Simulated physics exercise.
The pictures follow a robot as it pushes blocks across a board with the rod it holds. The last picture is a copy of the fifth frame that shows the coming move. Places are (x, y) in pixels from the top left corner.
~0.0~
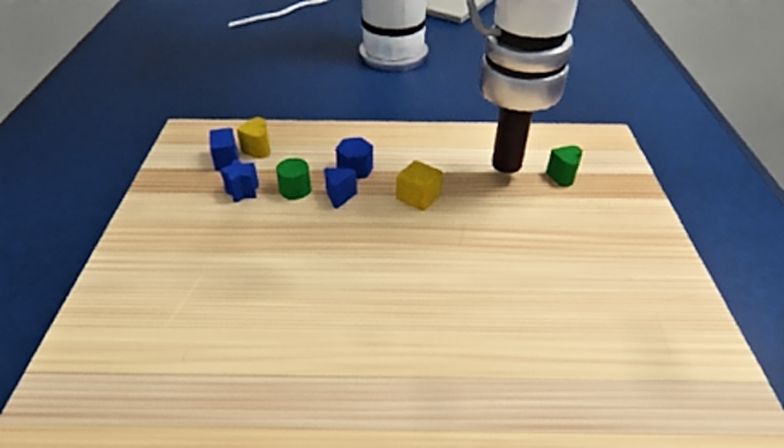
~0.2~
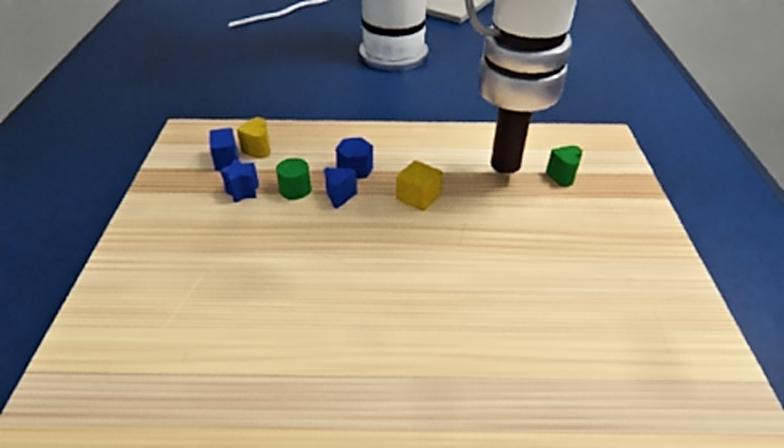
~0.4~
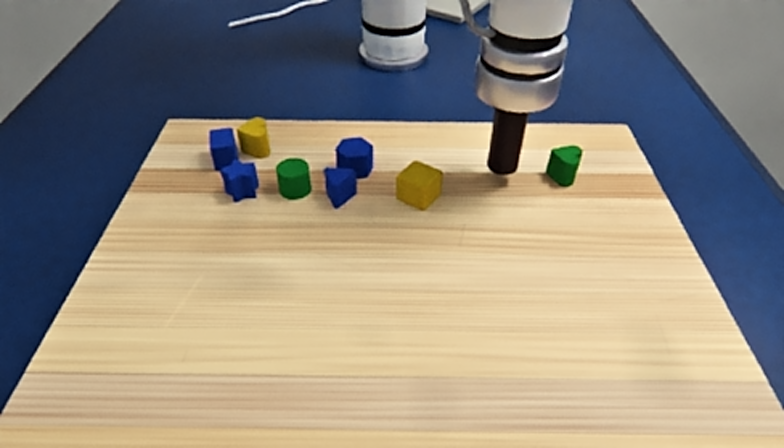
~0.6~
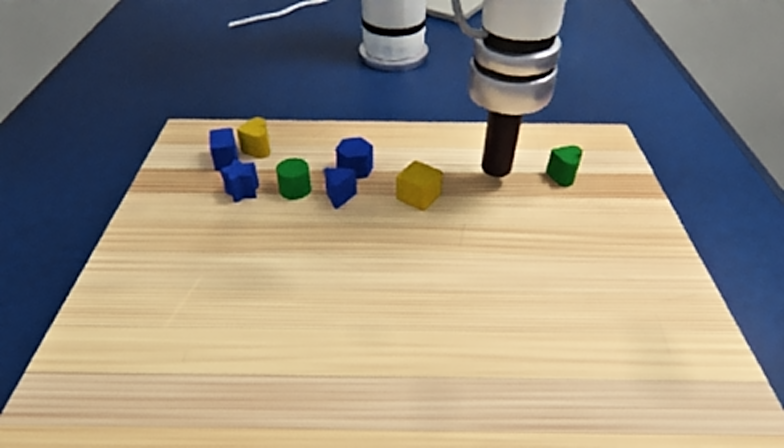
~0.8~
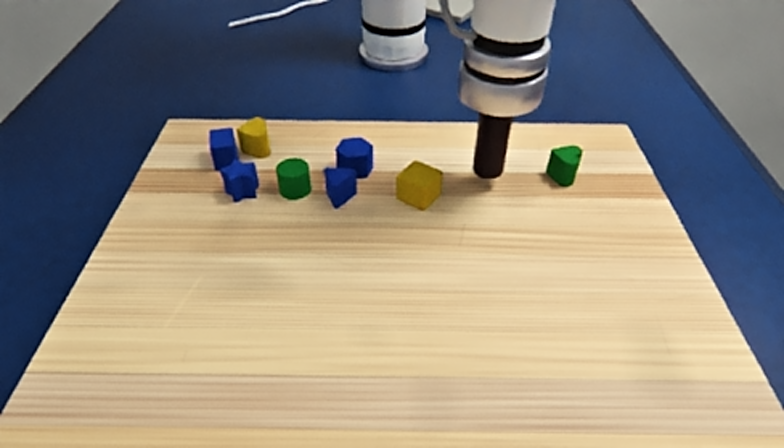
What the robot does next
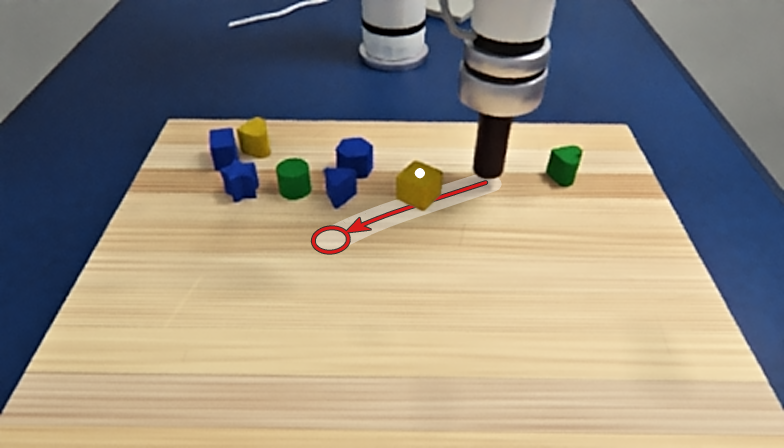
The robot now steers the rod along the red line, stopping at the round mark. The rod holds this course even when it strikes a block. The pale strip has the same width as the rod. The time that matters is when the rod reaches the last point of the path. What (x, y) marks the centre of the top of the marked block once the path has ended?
If I read the scene right, the answer is (350, 180).
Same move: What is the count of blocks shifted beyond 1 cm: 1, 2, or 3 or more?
2 blocks.
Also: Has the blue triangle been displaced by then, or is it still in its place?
By the last moment of the path, the blue triangle has shifted.
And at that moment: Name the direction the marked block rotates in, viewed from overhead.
Looking down on the board, it turns clockwise.
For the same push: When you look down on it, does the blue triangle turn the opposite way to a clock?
No - that is not the case.
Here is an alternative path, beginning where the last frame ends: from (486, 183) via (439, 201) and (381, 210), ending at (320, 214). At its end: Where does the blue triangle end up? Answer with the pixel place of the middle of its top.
Somewhere near (304, 154).
The line goes from (486, 183) by way of (436, 199) and (384, 216) to (331, 240); the dot is on the yellow square piece.
What follows on the original path. One third of the way, rod at (436, 186); yellow square piece at (397, 176), turned 15° clockwise.
Two thirds of the way, rod at (384, 203); blue triangle at (333, 171); yellow square piece at (359, 178), turned 95° clockwise.
At the end, rod at (330, 227); blue triangle at (329, 169), turned 20° clockwise; blue six-sided block unmoved; yellow square piece at (350, 180), turned 110° clockwise.
